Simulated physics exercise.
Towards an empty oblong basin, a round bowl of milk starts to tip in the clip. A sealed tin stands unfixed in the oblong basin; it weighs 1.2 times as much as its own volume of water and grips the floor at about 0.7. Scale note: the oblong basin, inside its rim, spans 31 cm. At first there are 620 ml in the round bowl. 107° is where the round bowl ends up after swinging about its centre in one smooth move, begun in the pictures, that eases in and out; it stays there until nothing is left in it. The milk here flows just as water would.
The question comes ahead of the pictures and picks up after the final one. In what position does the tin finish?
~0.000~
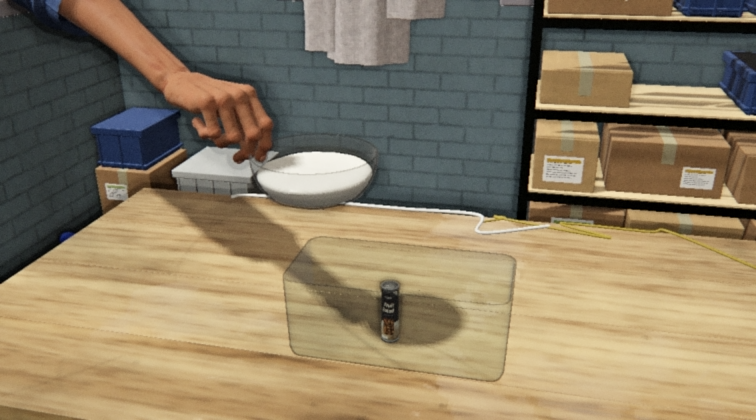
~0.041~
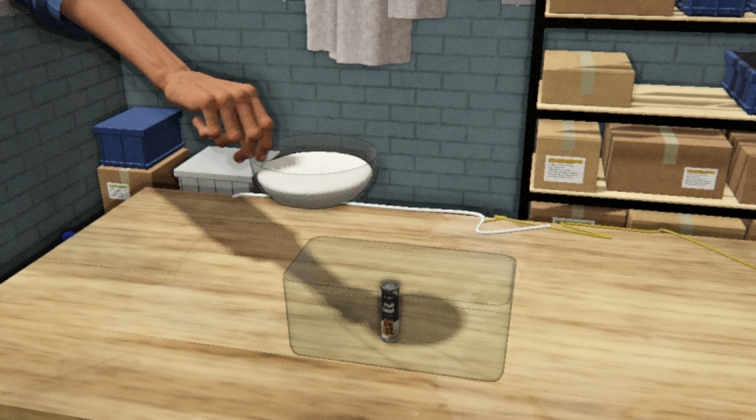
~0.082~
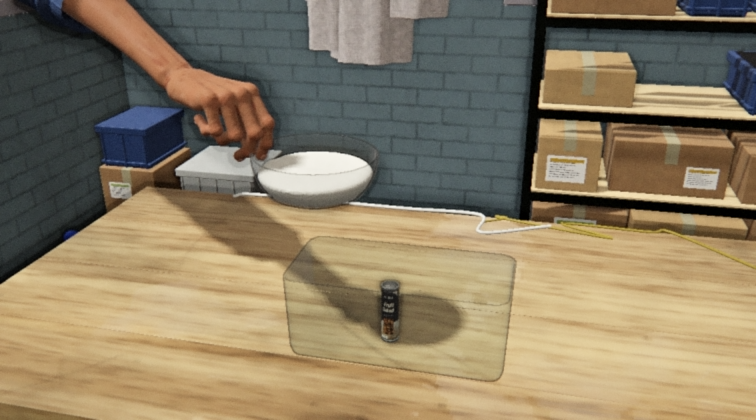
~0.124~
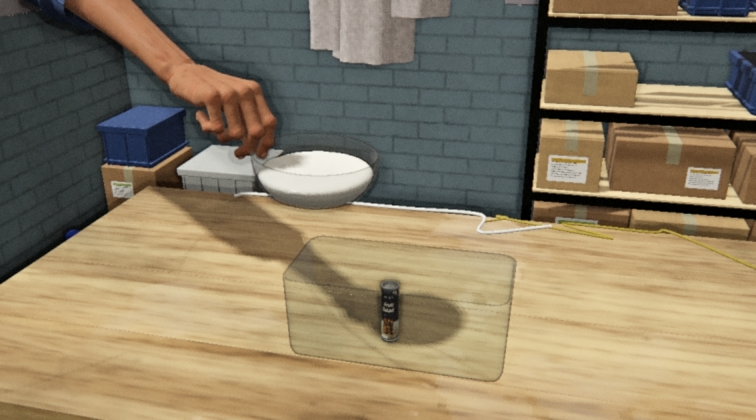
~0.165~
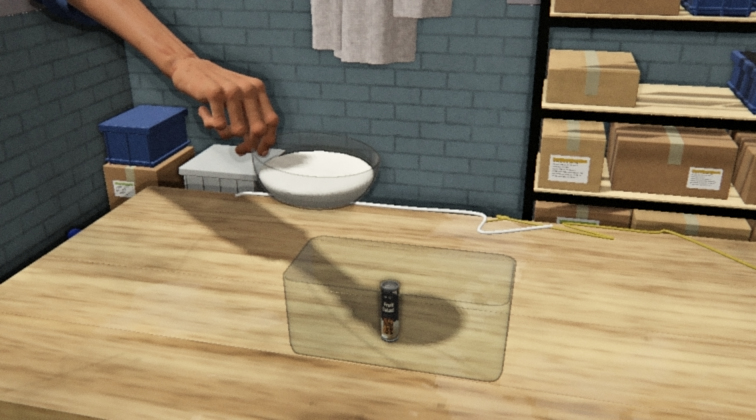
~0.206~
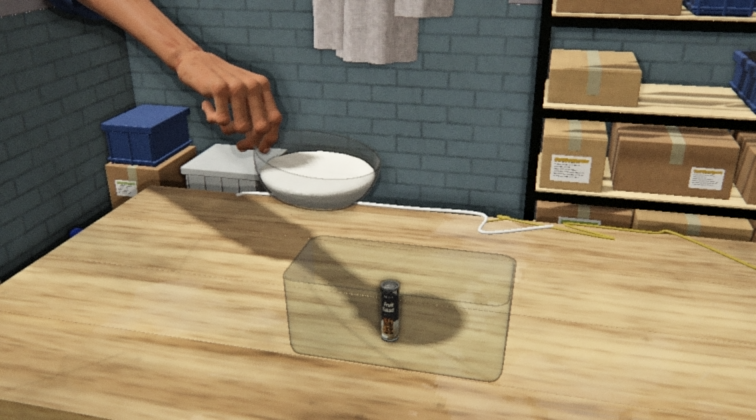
It finishes upright.
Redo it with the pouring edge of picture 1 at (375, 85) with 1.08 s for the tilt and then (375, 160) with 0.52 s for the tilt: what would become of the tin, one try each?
Try 1: Tipped over; try 2: Still standing.
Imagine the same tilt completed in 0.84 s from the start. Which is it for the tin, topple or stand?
Result: Tin still standing.
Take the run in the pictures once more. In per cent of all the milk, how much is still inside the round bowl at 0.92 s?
About 2 % is still there.
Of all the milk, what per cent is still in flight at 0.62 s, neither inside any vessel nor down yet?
Estimate: About 38 % of all of it.
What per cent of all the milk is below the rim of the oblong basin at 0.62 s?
I'd put it near 16 percent.
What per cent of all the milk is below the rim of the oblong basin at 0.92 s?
Roughly 94 per cent.
Then, 0.62 s in, the tilt is 66° and 44 per cent is still to pour; the tin stands where it began.
Then, 0.92 s in, the tilt is 101° and 2 per cent is still to pour; the tin stands where it began.
Then, 1.24 s in, the tilt is 107° and 0 per cent is still to pour; the tin stands where it began.
Then, 1.58 s in, the tilt is 107° and 0 per cent is still to pour; the tin stands where it began.
Finally, the tin stands where it began.
